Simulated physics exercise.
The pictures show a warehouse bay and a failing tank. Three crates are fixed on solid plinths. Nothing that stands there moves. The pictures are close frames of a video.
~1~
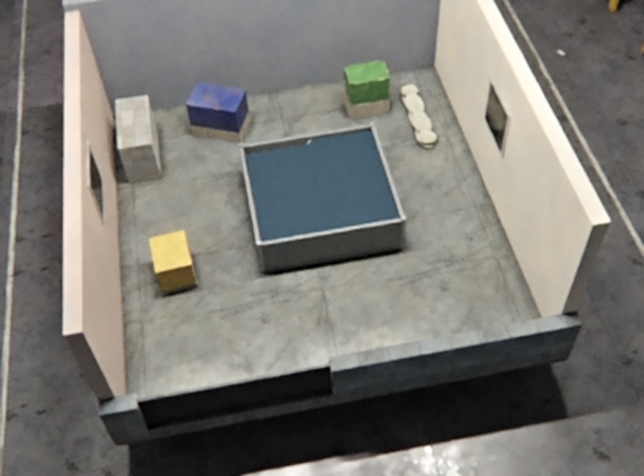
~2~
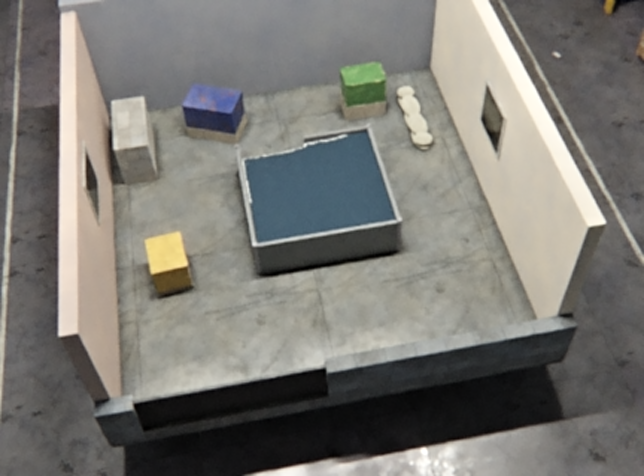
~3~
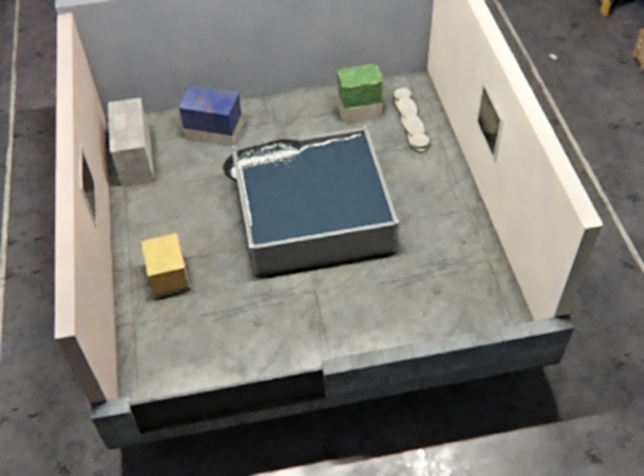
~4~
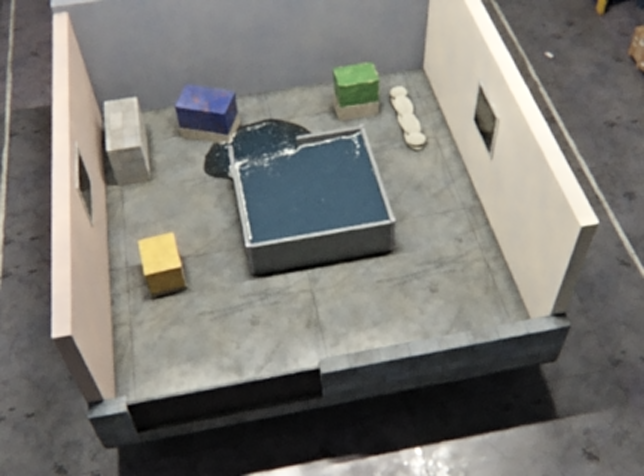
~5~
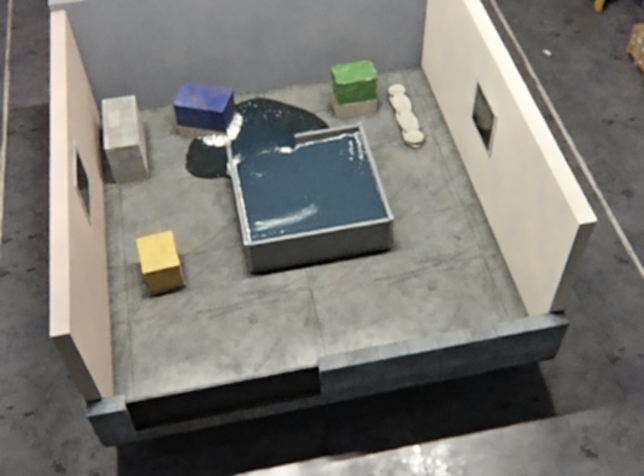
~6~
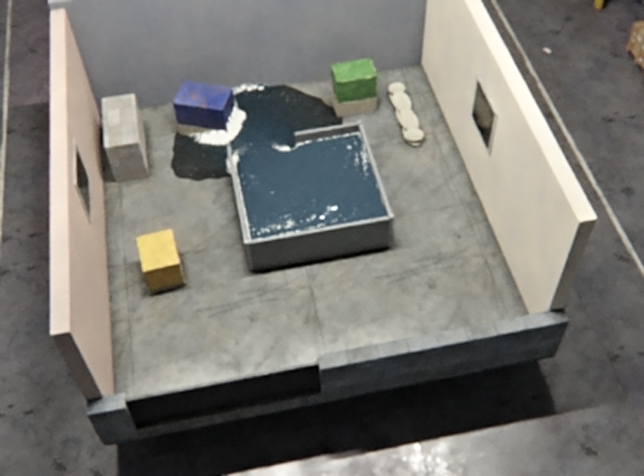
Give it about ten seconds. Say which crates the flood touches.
One by one: The green crate stays dry; the yellow crate gets wet; the blue crate gets wet.
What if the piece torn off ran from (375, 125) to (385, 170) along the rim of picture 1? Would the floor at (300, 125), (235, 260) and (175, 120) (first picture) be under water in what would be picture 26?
In that order: Flooded, not flooded, free of water.
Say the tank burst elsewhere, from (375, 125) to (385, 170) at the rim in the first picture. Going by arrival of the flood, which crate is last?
I say the one in yellow.
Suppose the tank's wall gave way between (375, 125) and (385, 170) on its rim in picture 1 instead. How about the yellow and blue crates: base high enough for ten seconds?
In short: Yellow crate is topped; blue crate keeps dry.
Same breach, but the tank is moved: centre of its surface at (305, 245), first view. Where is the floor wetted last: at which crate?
It is the yellow one.
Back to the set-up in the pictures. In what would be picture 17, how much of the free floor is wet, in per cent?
I make it 25 per cent.
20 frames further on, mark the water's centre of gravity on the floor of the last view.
Close to (282, 162).
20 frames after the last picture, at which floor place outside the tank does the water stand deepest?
I would point to (416, 66).
A moment on, water covers 15 % of the floor; the green crate water round its plinth, the yellow crate not reached, the blue crate water round its plinth.
Next, water covers 25 % of the floor; the green crate water round its plinth, the yellow crate not reached, the blue crate water round its plinth.
Then, water covers 45 % of the floor; the green crate water round its plinth, the yellow crate water round its plinth, the blue crate water round its plinth.
Later, water covers 85 % of the floor; the green crate water round its plinth, the yellow crate water round its plinth, the blue crate water round its plinth.
In the end, water covers 100 % of the floor; the green crate stayed above the water, the yellow crate was topped, the blue crate was topped.
